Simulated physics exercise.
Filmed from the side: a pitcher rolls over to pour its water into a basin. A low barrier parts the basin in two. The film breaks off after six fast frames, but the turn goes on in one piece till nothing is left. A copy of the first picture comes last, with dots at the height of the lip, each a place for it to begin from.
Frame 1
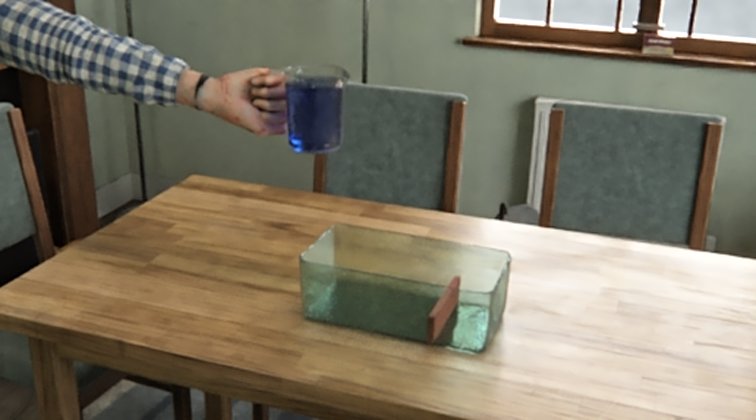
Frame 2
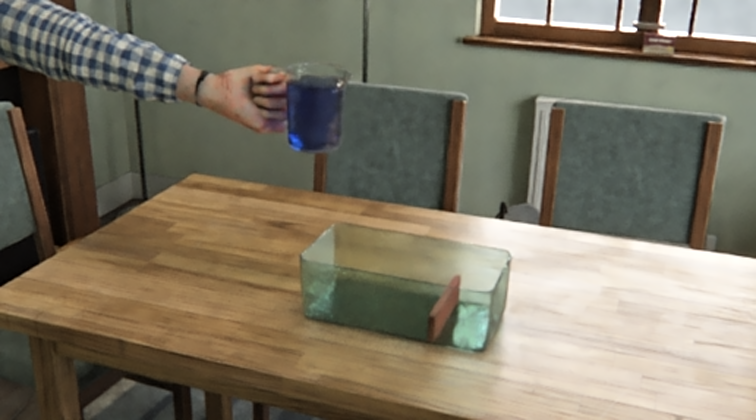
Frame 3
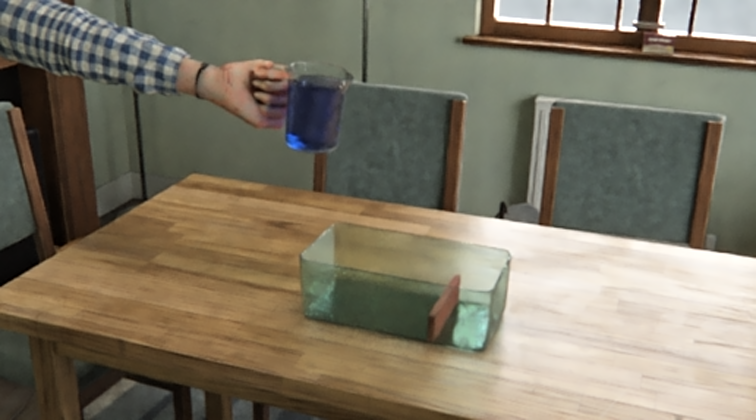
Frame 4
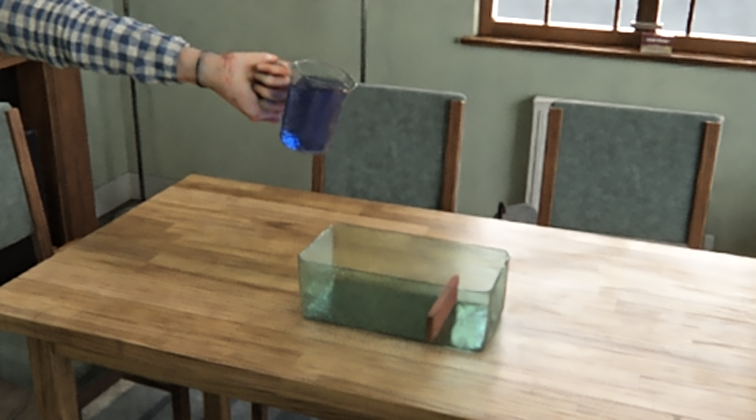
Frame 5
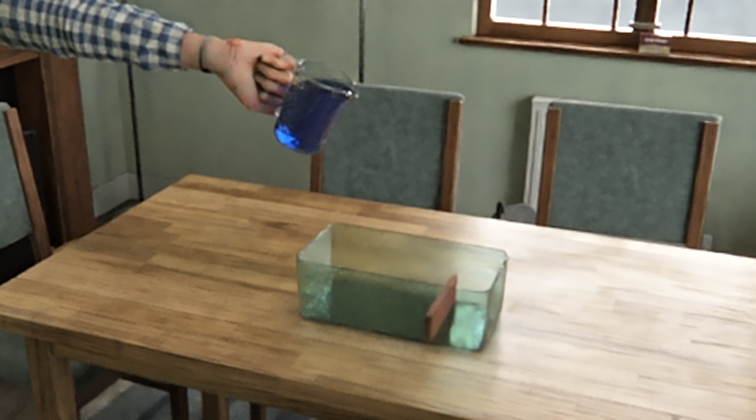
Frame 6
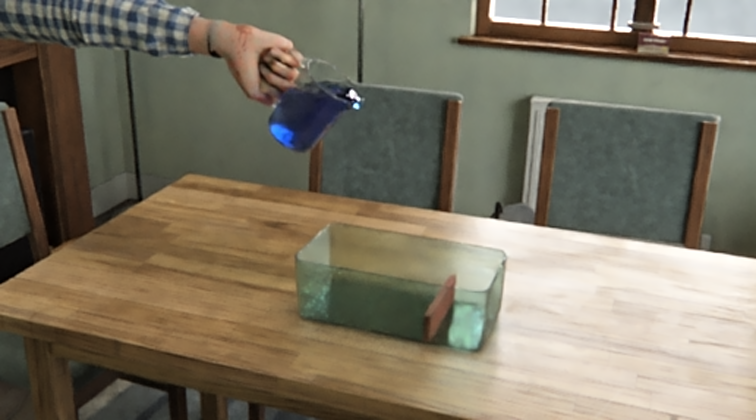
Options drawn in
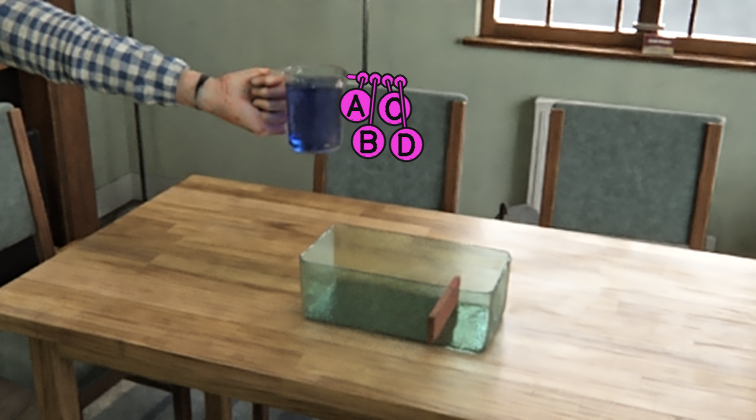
A hand in a blue checked sleeve held a pitcher of blue water above a glass basin with a low reddish barrier, then gradually tilted it to the right until the water reached its lip.
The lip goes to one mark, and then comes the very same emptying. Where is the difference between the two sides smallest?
C is best.
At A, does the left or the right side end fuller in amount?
The left side.
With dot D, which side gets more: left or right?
The right one.
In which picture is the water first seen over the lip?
In picture 6.
On the marked copy, A at (362, 78); B at (375, 79); C at (387, 80); D at (400, 82).
Choosing A, about 90 % ends left of the wall and 4 % right of it; 6 % is lost outside.
Choosing B, about 84 % ends left of the wall and 6 % right of it; 10 % is lost outside.
Choosing C, about 55 % ends left of the wall and 40 % right of it; 5 % is lost outside.
Choosing D, about 17 % ends left of the wall and 78 % right of it; 5 % is lost outside.
